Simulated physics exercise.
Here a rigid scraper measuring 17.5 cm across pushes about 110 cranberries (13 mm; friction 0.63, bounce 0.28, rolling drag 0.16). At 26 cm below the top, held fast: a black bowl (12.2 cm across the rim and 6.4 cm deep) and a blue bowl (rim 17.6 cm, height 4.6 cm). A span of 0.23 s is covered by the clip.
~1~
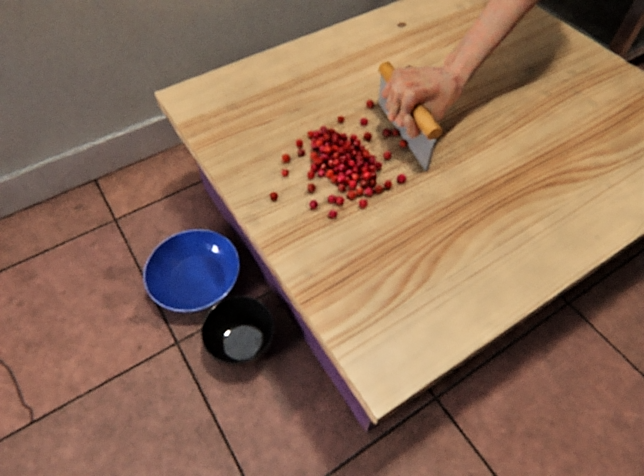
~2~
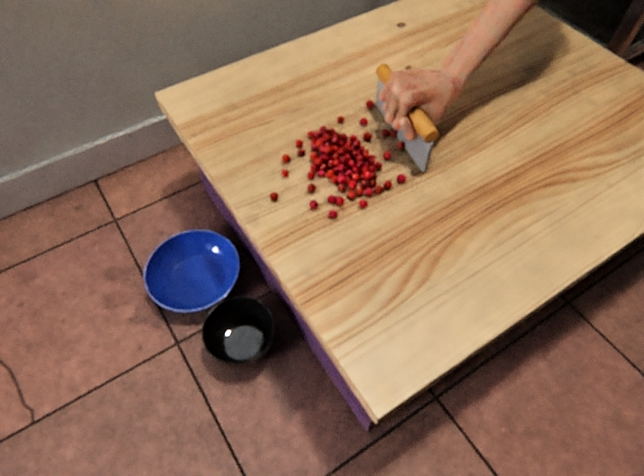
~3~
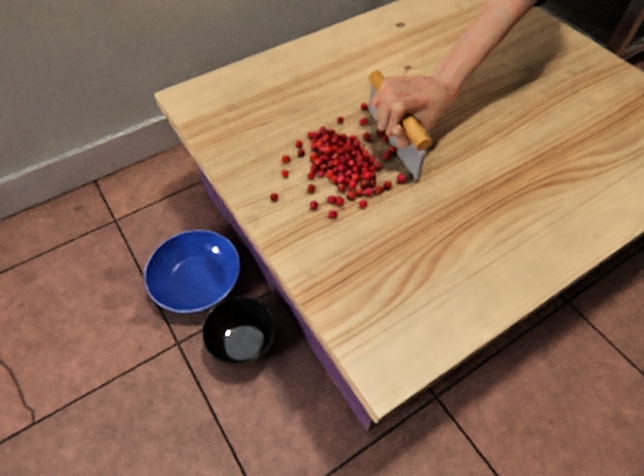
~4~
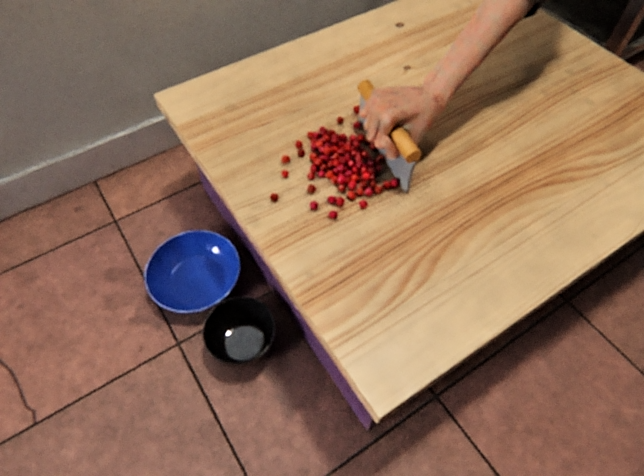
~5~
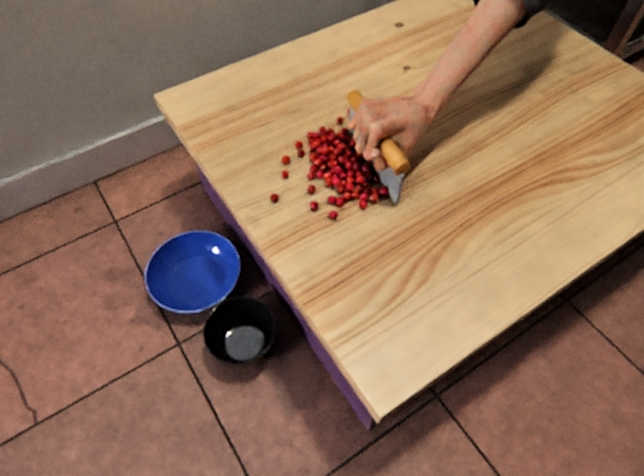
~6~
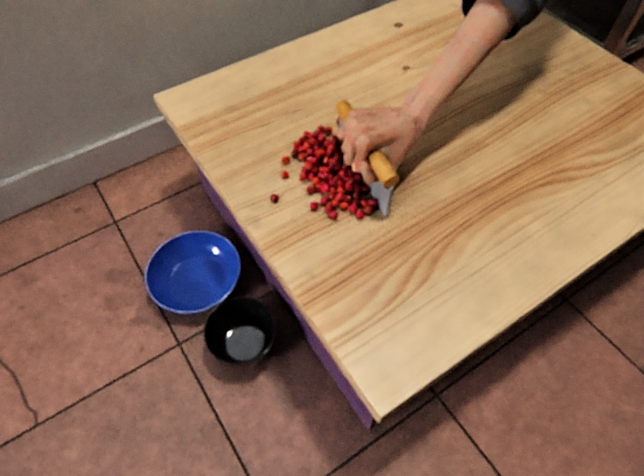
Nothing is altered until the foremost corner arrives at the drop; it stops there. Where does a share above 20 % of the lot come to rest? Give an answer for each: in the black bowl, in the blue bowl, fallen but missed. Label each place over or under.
For black bowl: Over. For blue bowl: Under. For fallen but missed: Under.
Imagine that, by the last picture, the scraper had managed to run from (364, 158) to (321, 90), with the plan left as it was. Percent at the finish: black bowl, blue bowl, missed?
In per cent: Black bowl 0, blue bowl 60, and 10 missed.
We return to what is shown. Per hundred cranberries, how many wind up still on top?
Roughly 45 percent.
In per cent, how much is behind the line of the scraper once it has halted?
35 %.
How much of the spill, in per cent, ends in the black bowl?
Some 35 per cent.
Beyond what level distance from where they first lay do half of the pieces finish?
Roughly 22 centimetres.
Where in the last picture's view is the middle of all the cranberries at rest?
Somewhere near pixel (238, 294).
Then, 0.19 s after the last picture, scraper 23 cm from its start, spill 19 cm wide; still on top 100 %.
Then, 0.39 s after the last picture, scraper 31 cm from its start, spill 22 cm wide; off the edge, not caught 35 %, still on top 65 %.
Then, 0.55 s after the last picture, scraper 31 cm from its start, spill 25 cm wide; black bowl 25 %, blue bowl 5 %, off the edge, not caught 20 %, still on top 45 %.
In the end, black bowl 35 %, blue bowl 5 %, fallen but missed 15 %, still on top 45 %.
